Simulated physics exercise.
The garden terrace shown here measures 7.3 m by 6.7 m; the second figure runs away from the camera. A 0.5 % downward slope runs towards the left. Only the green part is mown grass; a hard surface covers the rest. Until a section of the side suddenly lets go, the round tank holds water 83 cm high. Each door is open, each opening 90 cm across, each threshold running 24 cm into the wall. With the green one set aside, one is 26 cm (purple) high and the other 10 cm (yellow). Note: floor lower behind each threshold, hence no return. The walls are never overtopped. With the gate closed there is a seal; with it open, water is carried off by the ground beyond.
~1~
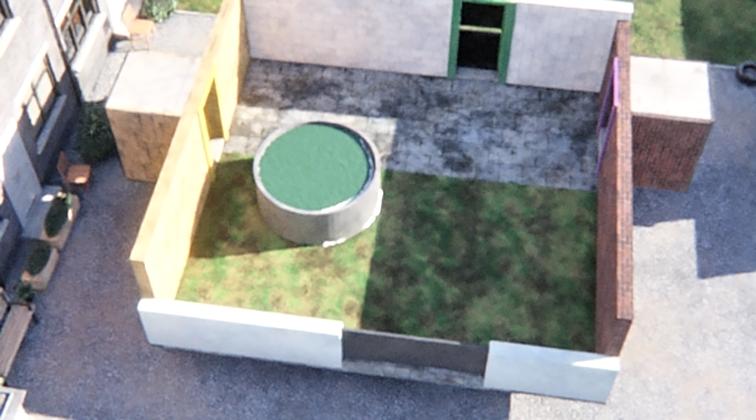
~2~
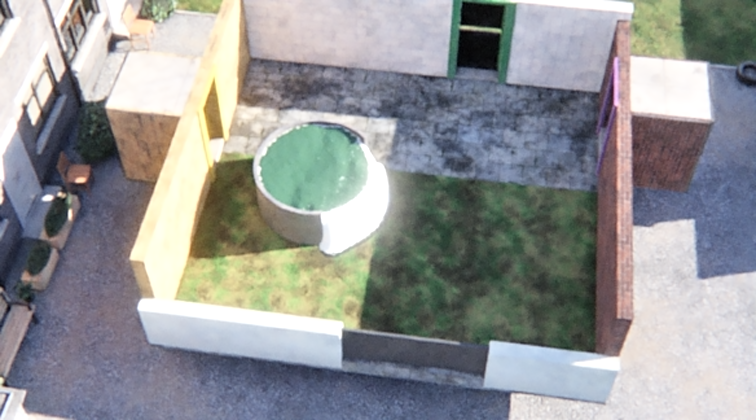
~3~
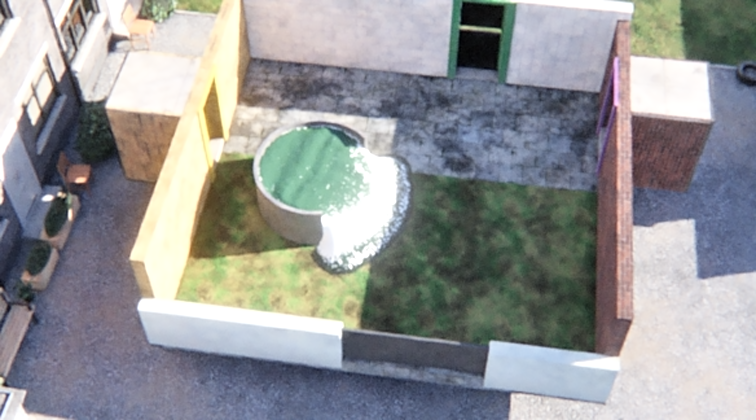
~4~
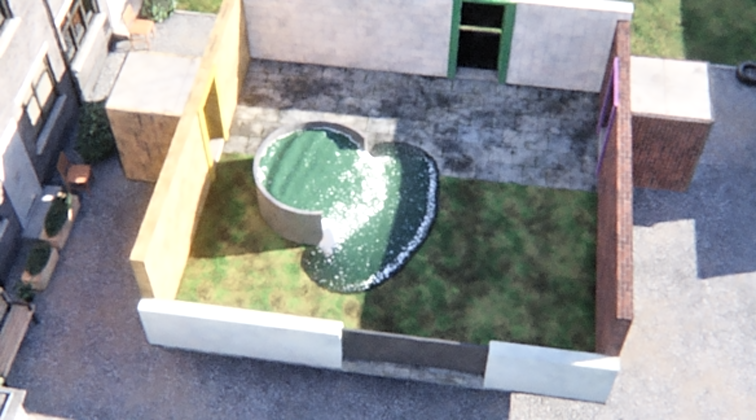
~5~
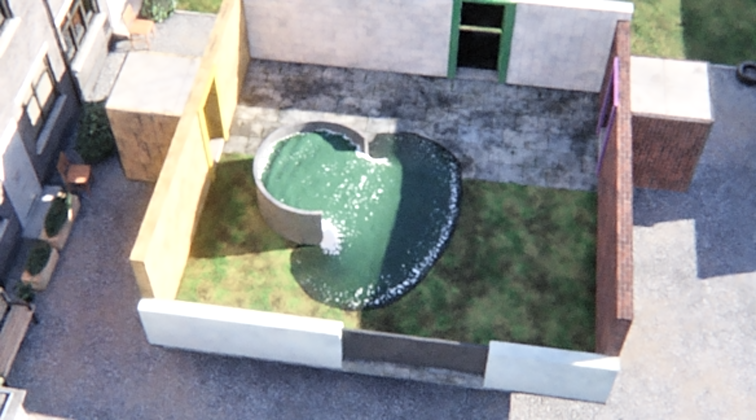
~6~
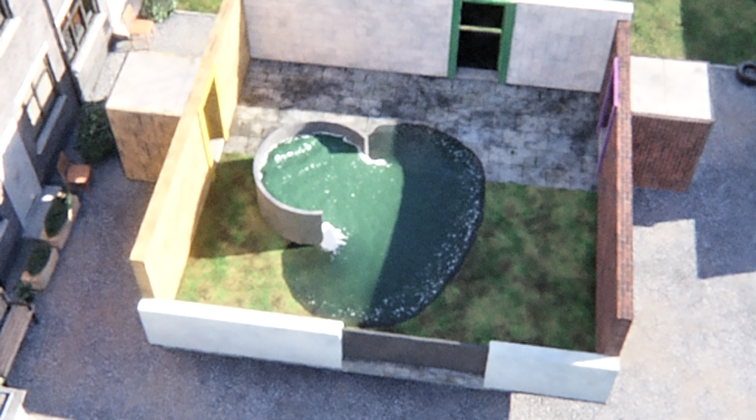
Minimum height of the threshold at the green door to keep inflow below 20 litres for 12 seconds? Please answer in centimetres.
Minimum: Approx. 6.5 cm.
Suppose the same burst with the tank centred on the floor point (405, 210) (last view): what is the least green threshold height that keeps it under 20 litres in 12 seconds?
Then about 6.5 centimetres at the least.
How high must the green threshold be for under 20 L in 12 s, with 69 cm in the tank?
About 4.5 cm.
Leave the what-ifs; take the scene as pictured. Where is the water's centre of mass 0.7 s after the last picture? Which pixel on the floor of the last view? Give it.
I'd put it close to (384, 217).
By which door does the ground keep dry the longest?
Yellow.
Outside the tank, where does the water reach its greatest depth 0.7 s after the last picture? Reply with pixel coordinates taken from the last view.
About (379, 208).
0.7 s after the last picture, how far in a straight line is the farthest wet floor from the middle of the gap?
Distance from gap: Approx. 4.2 m.
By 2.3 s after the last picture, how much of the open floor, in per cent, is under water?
Approximately 65 % of it.
Then, 0.7 s after the last picture water covers 45 % of the floor, deepest (25 cm) near (379, 208); it has not reached the green door.
Then, 2.3 s after the last picture water covers 65 % of the floor, deepest (35 cm) near (579, 378); 4 cm at the green door, 1 litre in over its 8 cm threshold.
Then, 11.3 s after the last picture water covers 100 % of the floor, deepest (14 cm) near (210, 189); 5 cm at the green door, 5 litres in over its 8 cm threshold.
At the green door as built, the water peaked near 10 cm, 7.1 s after the last picture.
Run again over the same 12 s with other heights there, 42 litres in over 5 cm, 12 litres over 7 cm. The limit of 20 litres is kept from about 6.5 cm up.
